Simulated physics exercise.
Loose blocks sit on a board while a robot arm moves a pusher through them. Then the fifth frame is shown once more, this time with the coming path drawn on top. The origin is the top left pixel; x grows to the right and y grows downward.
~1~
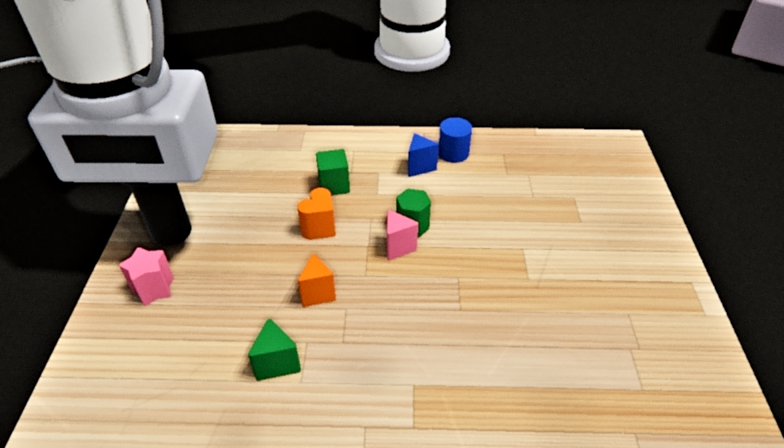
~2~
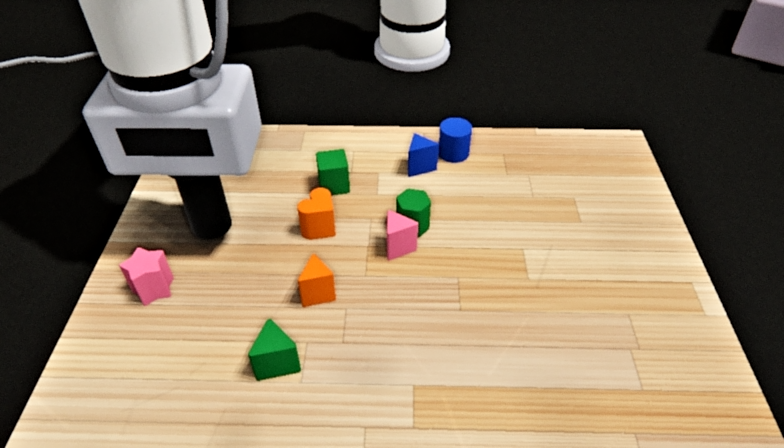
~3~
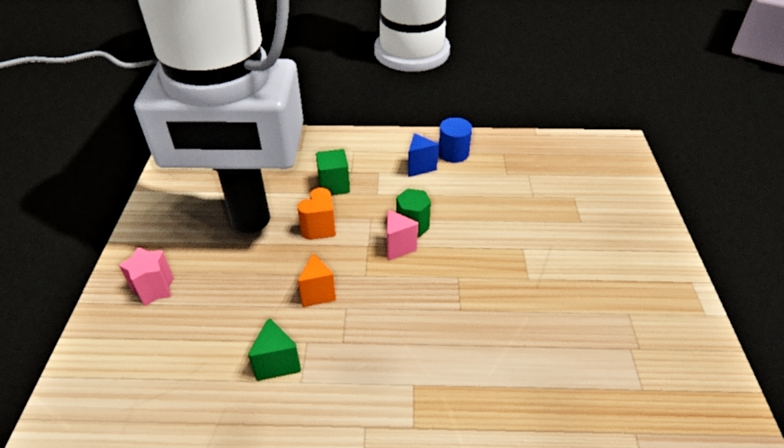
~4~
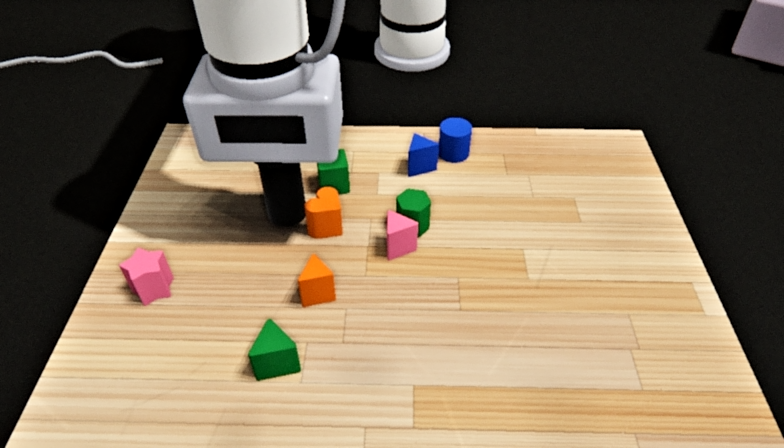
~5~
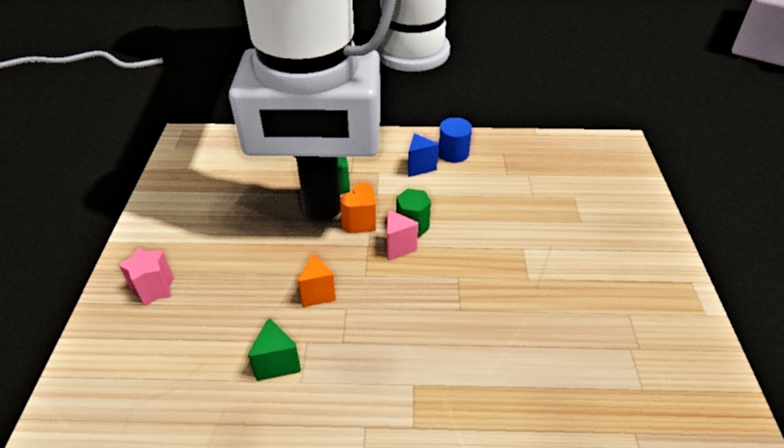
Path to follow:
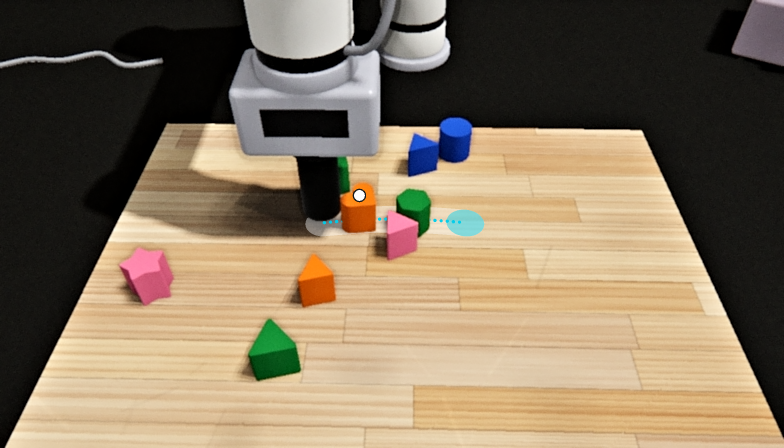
Robot arm sliding its black pusher rightward across a wooden board, then nudging an orange heart block right among scattered coloured blocks.
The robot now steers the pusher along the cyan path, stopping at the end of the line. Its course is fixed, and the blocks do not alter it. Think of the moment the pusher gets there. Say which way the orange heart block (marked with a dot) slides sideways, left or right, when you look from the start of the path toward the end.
Its shift is leftward.
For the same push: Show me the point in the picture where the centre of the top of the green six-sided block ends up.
Around (504, 197).
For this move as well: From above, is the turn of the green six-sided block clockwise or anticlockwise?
Clockwise from above.
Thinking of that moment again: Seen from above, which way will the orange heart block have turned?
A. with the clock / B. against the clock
Option B.
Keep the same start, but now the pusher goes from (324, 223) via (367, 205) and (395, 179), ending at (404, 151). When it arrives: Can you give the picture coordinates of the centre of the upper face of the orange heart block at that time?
About (410, 183).
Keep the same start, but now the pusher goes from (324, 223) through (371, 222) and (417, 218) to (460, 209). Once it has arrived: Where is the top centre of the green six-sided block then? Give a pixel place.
The middle of its upper face should be somewhere near (496, 194).
Path on the board, from (324, 223) by way of (371, 219) and (418, 219) to (465, 223); the dot is on the orange heart block.
On the path given first. One third of the way, pusher (372, 205); orange heart block (409, 191); green six-sided block (443, 198), turned 20° clockwise.
Two thirds of the way, pusher (420, 205); orange heart block (452, 184), turned 45° anticlockwise; green six-sided block (479, 197), turned 65° clockwise.
At the end, pusher (467, 208); orange heart block (481, 177), turned 100° anticlockwise; pink triangular piece in place; green six-sided block (504, 197), turned 135° clockwise.
